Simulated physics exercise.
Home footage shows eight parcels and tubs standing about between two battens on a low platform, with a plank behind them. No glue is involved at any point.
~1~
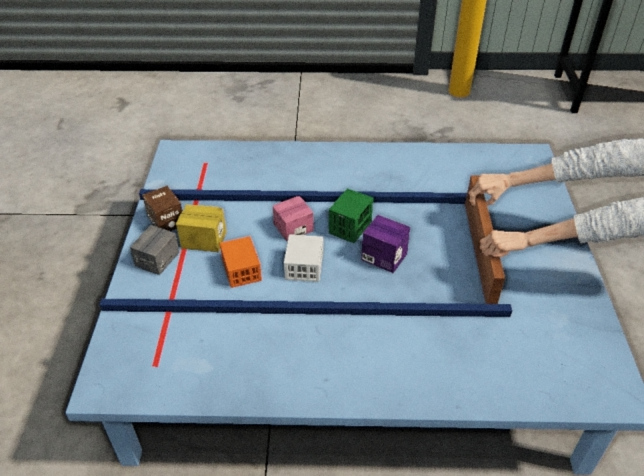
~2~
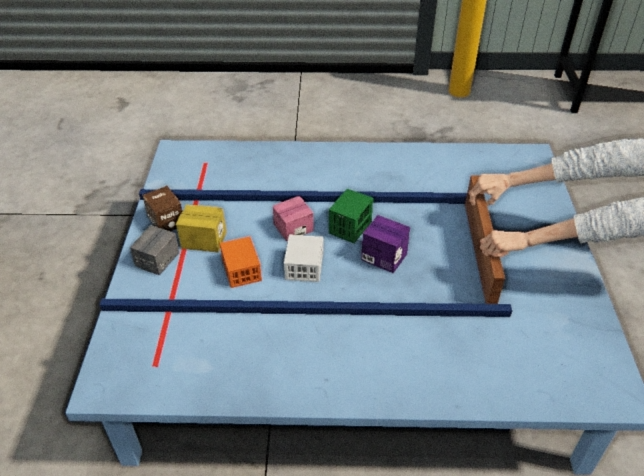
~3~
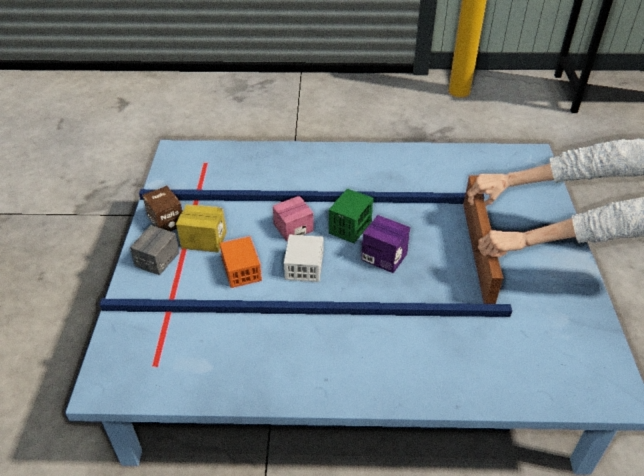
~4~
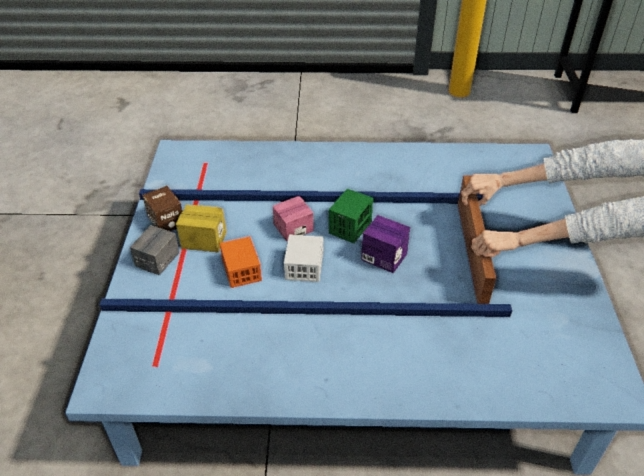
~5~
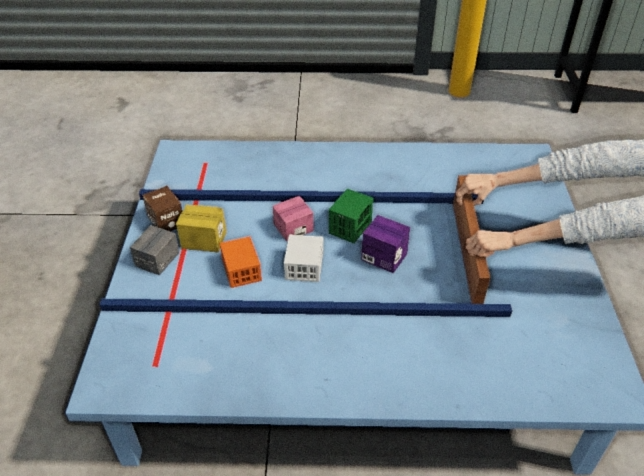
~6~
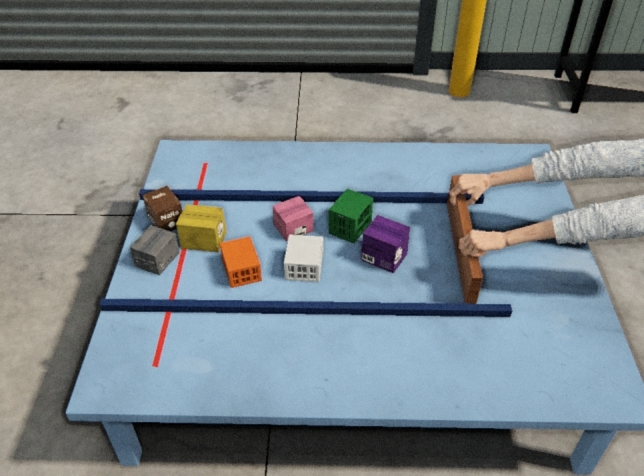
The clip shows eight coloured boxes and crates resting between two dark rails on a blue table crossed by red tape, while two hands at the right slide a brown plank slightly left, without touching the objects, which stay still.
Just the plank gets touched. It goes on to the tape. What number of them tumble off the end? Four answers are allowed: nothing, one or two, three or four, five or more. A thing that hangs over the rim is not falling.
The count that fall off is at least three and at most four.
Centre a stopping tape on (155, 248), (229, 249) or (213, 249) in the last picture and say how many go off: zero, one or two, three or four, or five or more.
Going through the places as listed, I'd say at least five, then 1 or 2, then one to two.
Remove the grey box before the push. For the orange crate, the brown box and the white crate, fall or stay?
I'd say the orange crate heads down, the brown box heads down and the white crate stays up there.
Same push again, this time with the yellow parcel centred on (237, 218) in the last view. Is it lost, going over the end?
It goes off the edge.
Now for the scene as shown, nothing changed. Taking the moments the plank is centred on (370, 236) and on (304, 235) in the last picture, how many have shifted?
2 at one spot and 5 at the other.
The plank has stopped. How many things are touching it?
All in all, 2.
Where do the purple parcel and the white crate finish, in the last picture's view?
One is at about (160, 248), the other at about (123, 260).
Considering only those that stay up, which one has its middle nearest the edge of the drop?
Nearest at the end: The white crate.
Soon after, none off yet; brown box at rest near (164, 210); grey box at rest near (155, 250); yellow parcel at rest near (202, 228).
In the end, the number that fall off is three or four; gone, orange crate, yellow parcel, grey box and brown box.
